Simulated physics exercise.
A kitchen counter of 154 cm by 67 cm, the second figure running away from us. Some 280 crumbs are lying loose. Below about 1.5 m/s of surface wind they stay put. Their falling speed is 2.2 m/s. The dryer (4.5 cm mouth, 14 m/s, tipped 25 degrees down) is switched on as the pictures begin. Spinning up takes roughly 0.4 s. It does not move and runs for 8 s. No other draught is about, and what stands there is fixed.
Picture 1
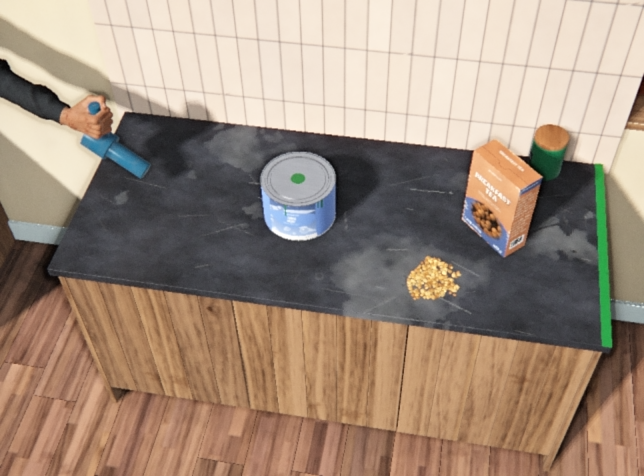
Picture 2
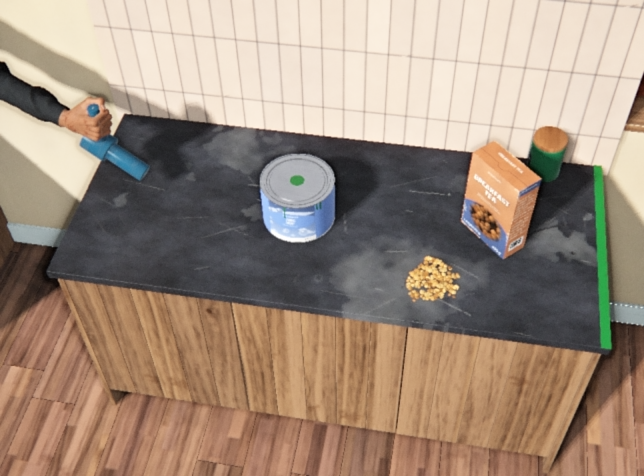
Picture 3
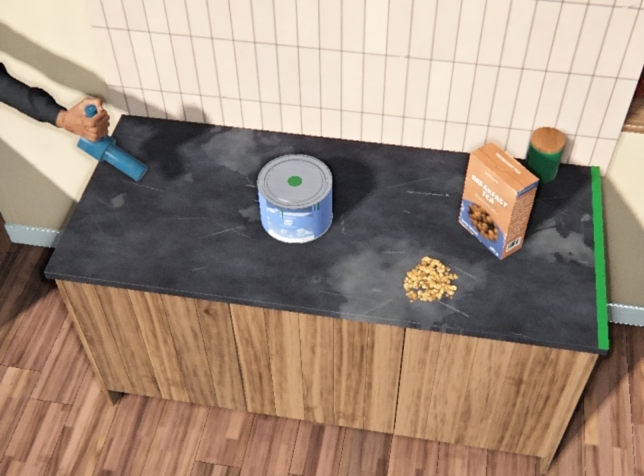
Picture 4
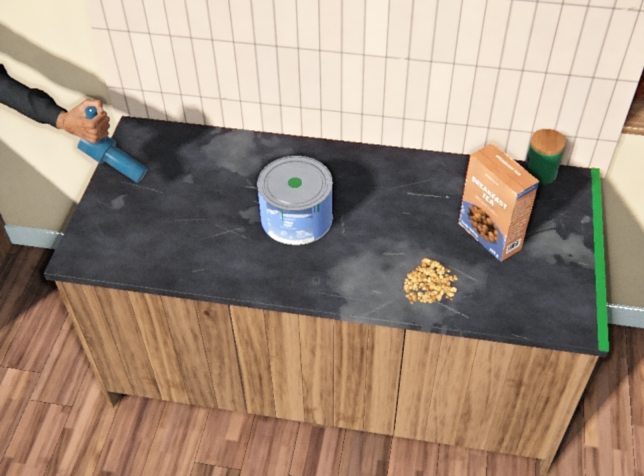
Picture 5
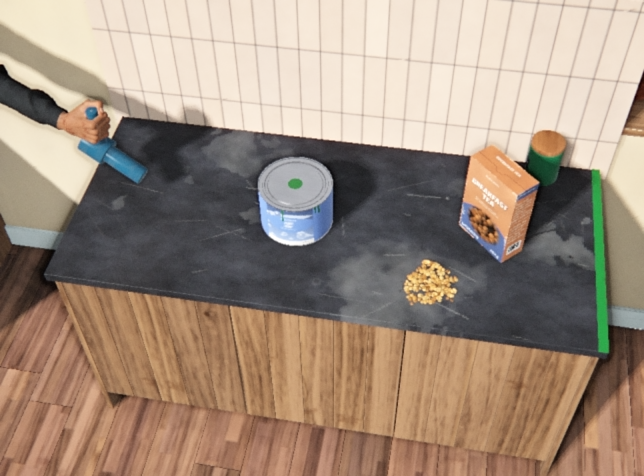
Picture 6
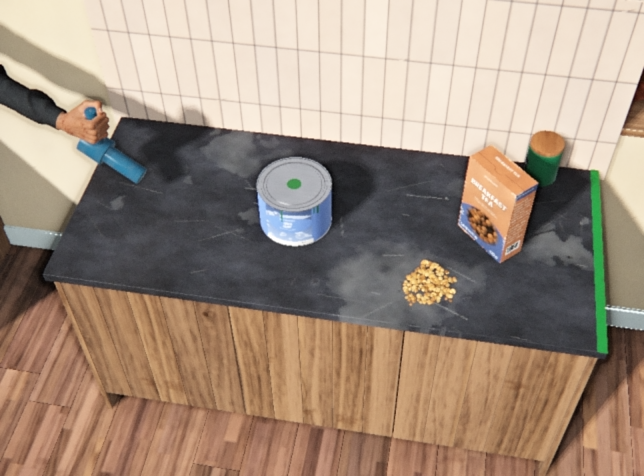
On a kitchen counter, a hand holds a blue dryer while the crumbs lie still.
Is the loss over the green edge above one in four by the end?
Answer: Yes.
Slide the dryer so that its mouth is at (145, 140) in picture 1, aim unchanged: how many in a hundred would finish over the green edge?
It would be near 0 %.
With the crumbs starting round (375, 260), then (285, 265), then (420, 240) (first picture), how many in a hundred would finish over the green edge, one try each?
In that order: 50 %, 0 %, 2 %.
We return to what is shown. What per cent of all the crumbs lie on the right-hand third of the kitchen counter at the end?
Near 10 %.
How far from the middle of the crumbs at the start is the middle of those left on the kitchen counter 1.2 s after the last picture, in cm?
Roughly 25 cm.
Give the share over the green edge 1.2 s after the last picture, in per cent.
Some 60 per cent.
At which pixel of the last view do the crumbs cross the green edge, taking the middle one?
Around (606, 318).
Then, 1.2 s after the last picture, 35 % are on the move or not yet settled, 58 % are over the green edge; the middle of those still in play is near (534, 289).
Then, 2.2 s after the last picture, 16 % are on the move or not yet settled, 66 % are over the green edge; the middle of those still in play is near (542, 280).
Then, 4.0 s after the last picture, 13 % are on the move or not yet settled, 69 % are over the green edge.
Then, 7.6 s after the last picture, at the end, 70 % are over the green edge.
